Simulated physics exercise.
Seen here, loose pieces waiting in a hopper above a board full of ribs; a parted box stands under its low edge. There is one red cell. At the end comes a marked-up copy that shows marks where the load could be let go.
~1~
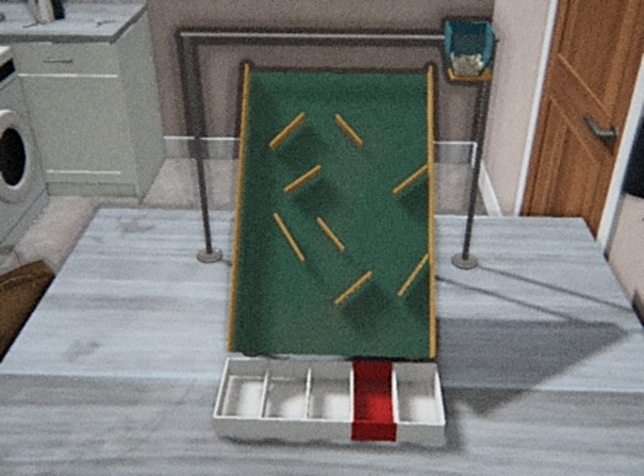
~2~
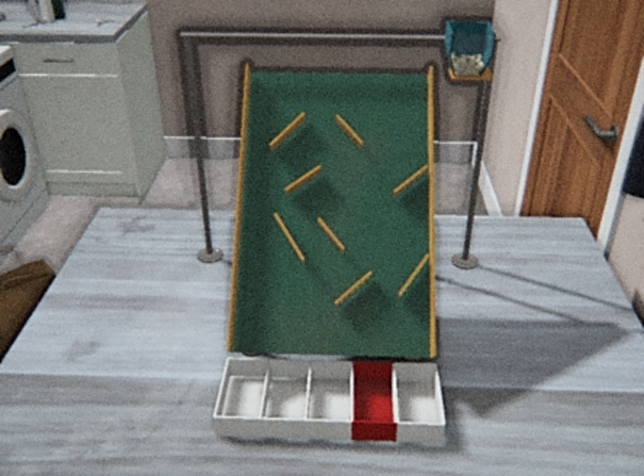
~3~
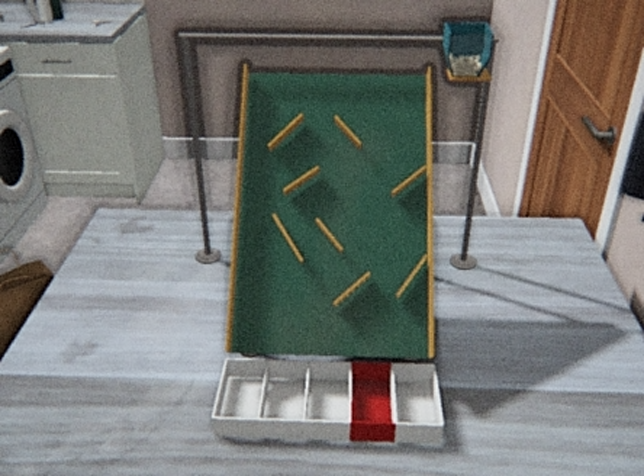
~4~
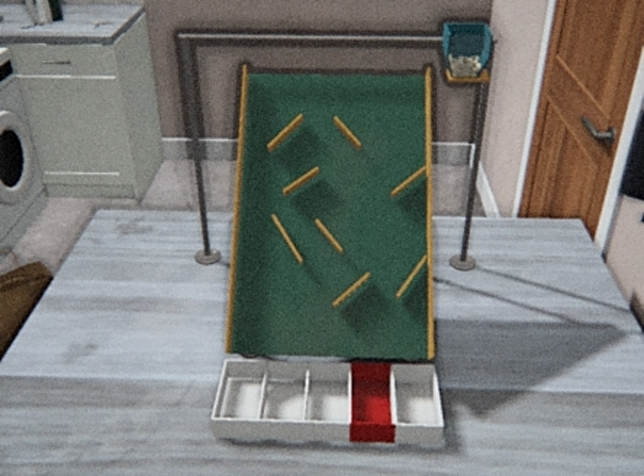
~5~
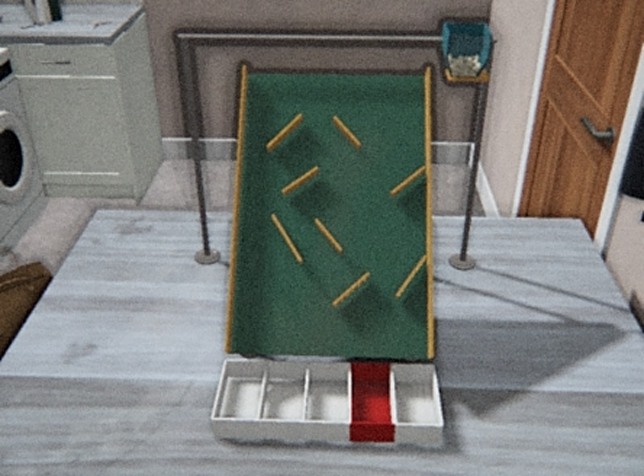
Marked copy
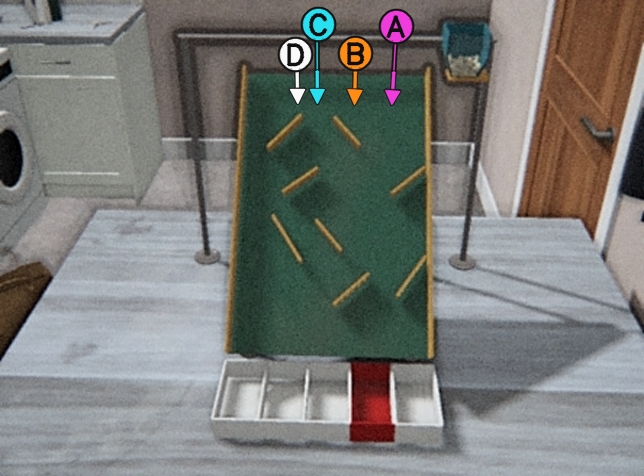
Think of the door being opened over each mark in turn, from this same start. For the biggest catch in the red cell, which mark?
The best mark is B.
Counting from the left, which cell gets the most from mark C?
It is the first one.
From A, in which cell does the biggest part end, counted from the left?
The second from the left.
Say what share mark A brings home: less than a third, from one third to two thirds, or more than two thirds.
Mark A gives less than a third.
On the marked copy, mark A meets the board at (392, 99); mark B meets the board at (354, 99); mark C meets the board at (317, 98); mark D meets the board at (297, 98).
For mark A, close to a quarter in the red cell, the bulk in other cells, only a few held on the board.
For mark B, close to half in the red cell, close to half in other cells.
For mark C, a small share in the red cell, the bulk in other cells.
For mark D, only a few in the red cell, all but a few in other cells.
